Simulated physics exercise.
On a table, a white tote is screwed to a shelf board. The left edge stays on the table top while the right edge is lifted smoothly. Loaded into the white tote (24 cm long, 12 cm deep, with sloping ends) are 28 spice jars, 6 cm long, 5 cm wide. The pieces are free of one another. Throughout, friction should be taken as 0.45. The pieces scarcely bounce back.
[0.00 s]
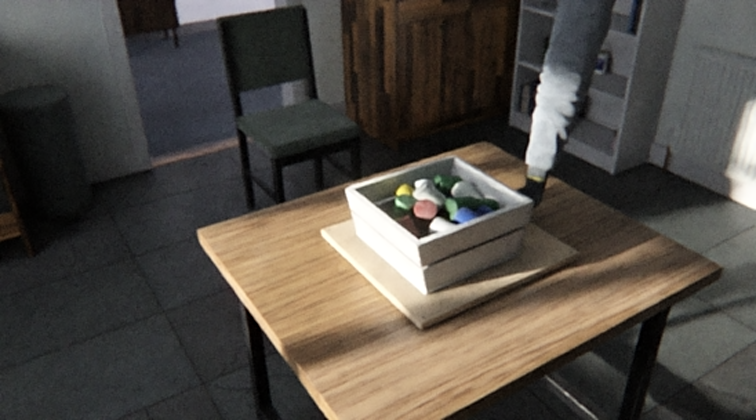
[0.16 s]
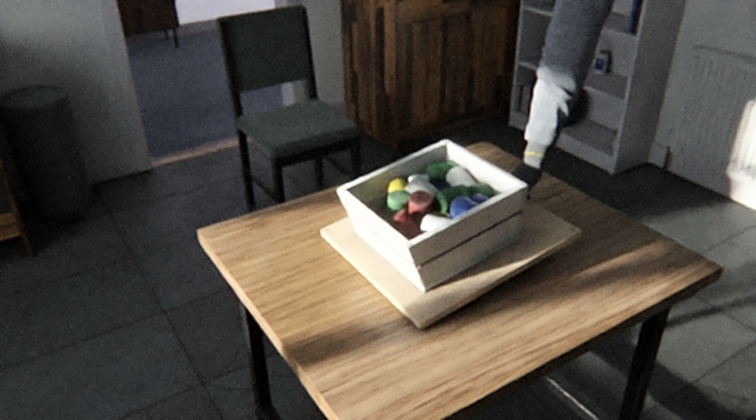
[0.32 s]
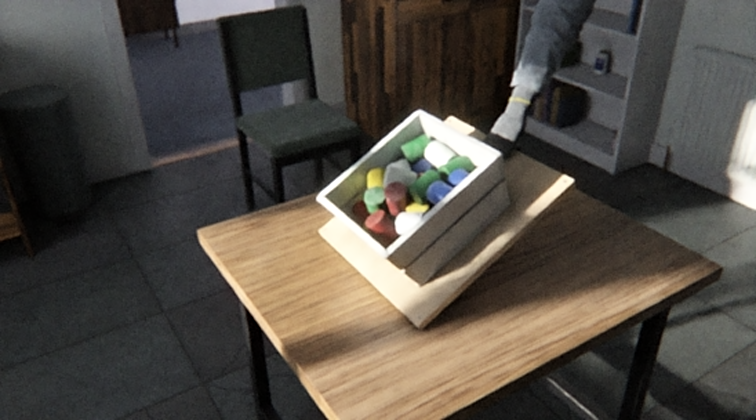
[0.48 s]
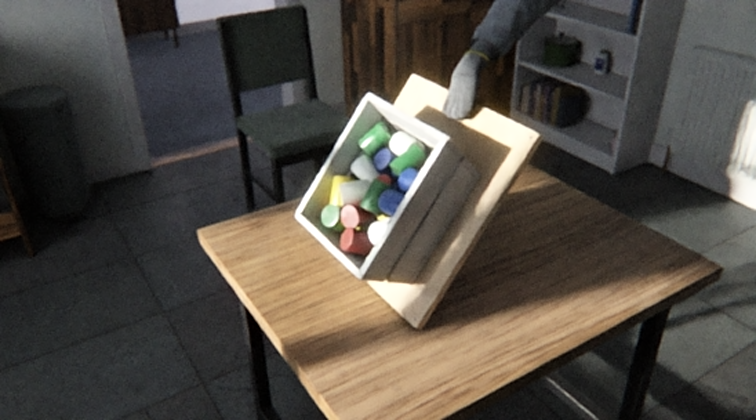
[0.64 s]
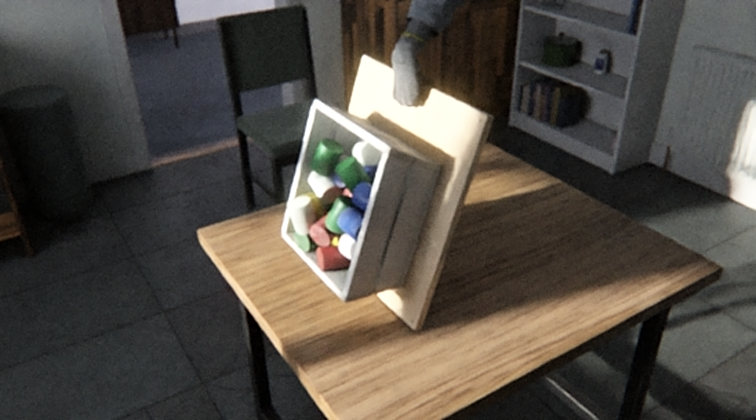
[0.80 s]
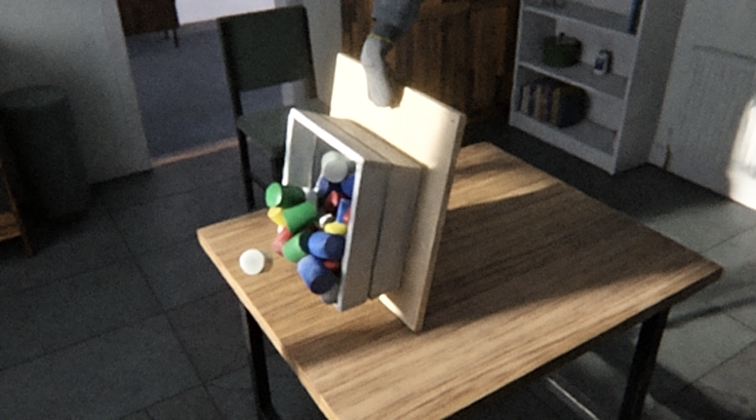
A gloved hand lifting one edge of a board, tilting the attached white box steeply until colourful jars begin tumbling onto the table.
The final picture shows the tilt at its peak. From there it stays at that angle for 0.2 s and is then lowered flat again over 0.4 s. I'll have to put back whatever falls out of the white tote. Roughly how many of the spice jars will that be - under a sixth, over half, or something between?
I reckon it keeps less than half of its pieces.
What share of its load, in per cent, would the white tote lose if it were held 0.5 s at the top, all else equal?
The white tote would shed 70 percent of its load.
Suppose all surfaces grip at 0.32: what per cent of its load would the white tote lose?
Then the white tote sheds 80 per cent of its load.
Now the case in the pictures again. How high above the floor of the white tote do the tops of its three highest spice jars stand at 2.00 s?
I'd say some 7 cm high.
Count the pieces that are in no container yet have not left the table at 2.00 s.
The count is about 8.
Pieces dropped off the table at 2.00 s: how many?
I'd put the number around 12.
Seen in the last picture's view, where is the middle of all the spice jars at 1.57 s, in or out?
In the last picture they centre on about (316, 302).
After 0.99 s, tilt 79°; 11 of 28 out of the white tote.
After 1.23 s, tilt 31°; 18 of 28 out of the white tote.
After 1.57 s, tilt 0°; 19 of 28 out of the white tote.
Outcome (at 2.00 s), 19 of 28 out of the white tote. Asked share, 19 of 28, 68 per cent.
